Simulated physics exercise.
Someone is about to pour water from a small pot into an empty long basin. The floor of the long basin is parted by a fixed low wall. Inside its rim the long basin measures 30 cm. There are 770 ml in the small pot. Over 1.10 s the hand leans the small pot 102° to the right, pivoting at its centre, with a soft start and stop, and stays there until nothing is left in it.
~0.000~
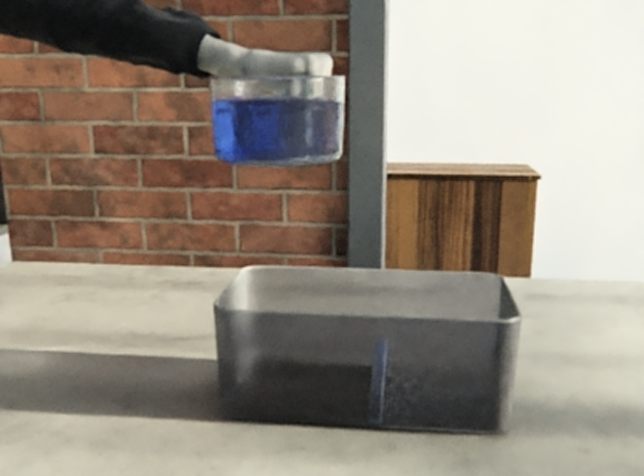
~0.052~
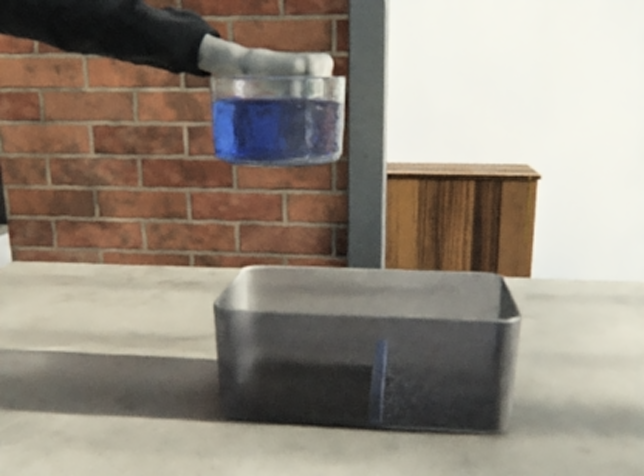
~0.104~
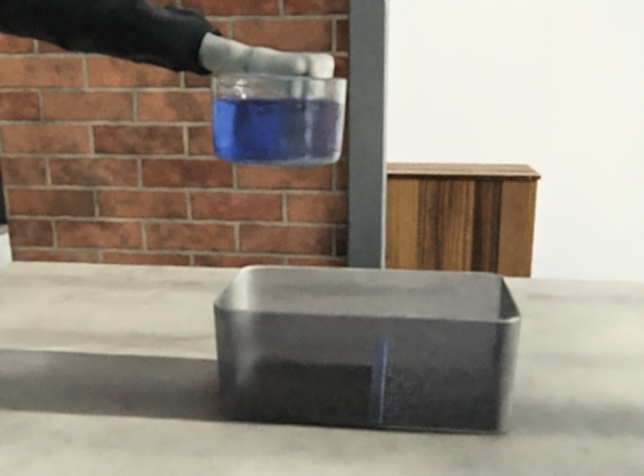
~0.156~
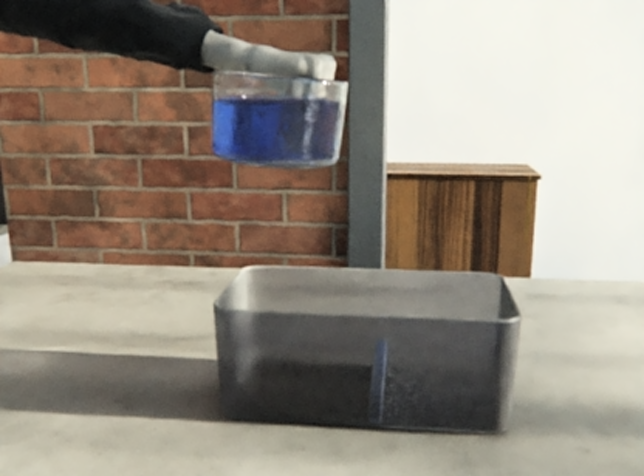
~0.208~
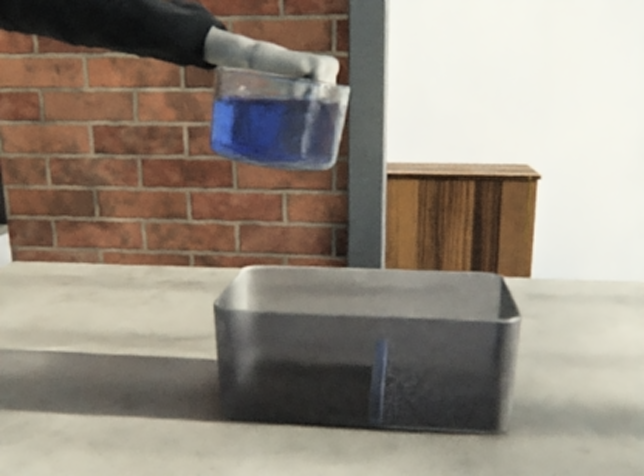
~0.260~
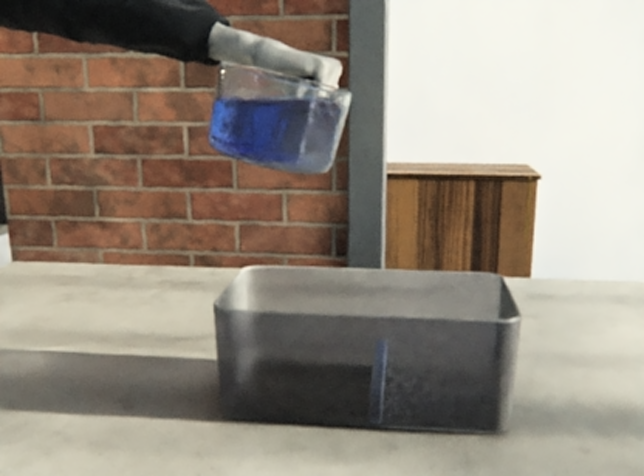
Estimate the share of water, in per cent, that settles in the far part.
The far part has some 80 per cent.
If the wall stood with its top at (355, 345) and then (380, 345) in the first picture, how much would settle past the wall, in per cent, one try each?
First 95, then 85 per cent.
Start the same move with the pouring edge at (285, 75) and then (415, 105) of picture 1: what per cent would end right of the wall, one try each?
First 35, then 60 per cent.
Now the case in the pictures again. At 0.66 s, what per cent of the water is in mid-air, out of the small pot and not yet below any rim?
Some 28 per cent.
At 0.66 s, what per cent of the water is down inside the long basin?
About 4 per cent.
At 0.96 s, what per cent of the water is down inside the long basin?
Near 66 in a hundred.
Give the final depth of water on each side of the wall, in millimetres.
Some 6 mm on the left and 32 mm on the right.
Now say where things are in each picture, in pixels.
Tilt 0°; pouring edge (343, 79); surface from (218, 99) to (341, 100); the long basin's rim runs from (230, 287) to (511, 297); the wall's top is at (379, 365), in the first picture.
Tilt 1°; pouring edge (343, 80); surface from (218, 99) to (341, 100), in the second picture.
Tilt 2°; pouring edge (344, 82); surface from (219, 99) to (341, 100), in the third picture.
Tilt 5°; pouring edge (346, 85); surface from (220, 98) to (342, 100), in the fourth picture.
Tilt 9°; pouring edge (348, 90); surface from (220, 99) to (344, 101), in the fifth picture.
Tilt 13°; pouring edge (350, 96); surface from (220, 100) to (346, 102), in the sixth picture.
After 0.66 s the tilt is 67° and 67 per cent is still to pour, 1 is left of the wall and 3 right of it.
After 0.96 s the tilt is 98° and 16 per cent is still to pour, 4 is left of the wall and 62 right of it.
After 1.26 s the tilt is 102° and 1 per cent is still to pour, 14 is left of the wall and 80 right of it.
After 1.60 s the tilt is 102° and 0 per cent is still to pour, 19 is left of the wall and 80 right of it.
In the end 19 per cent lies left of the wall, 80 right of it and 1 outside.
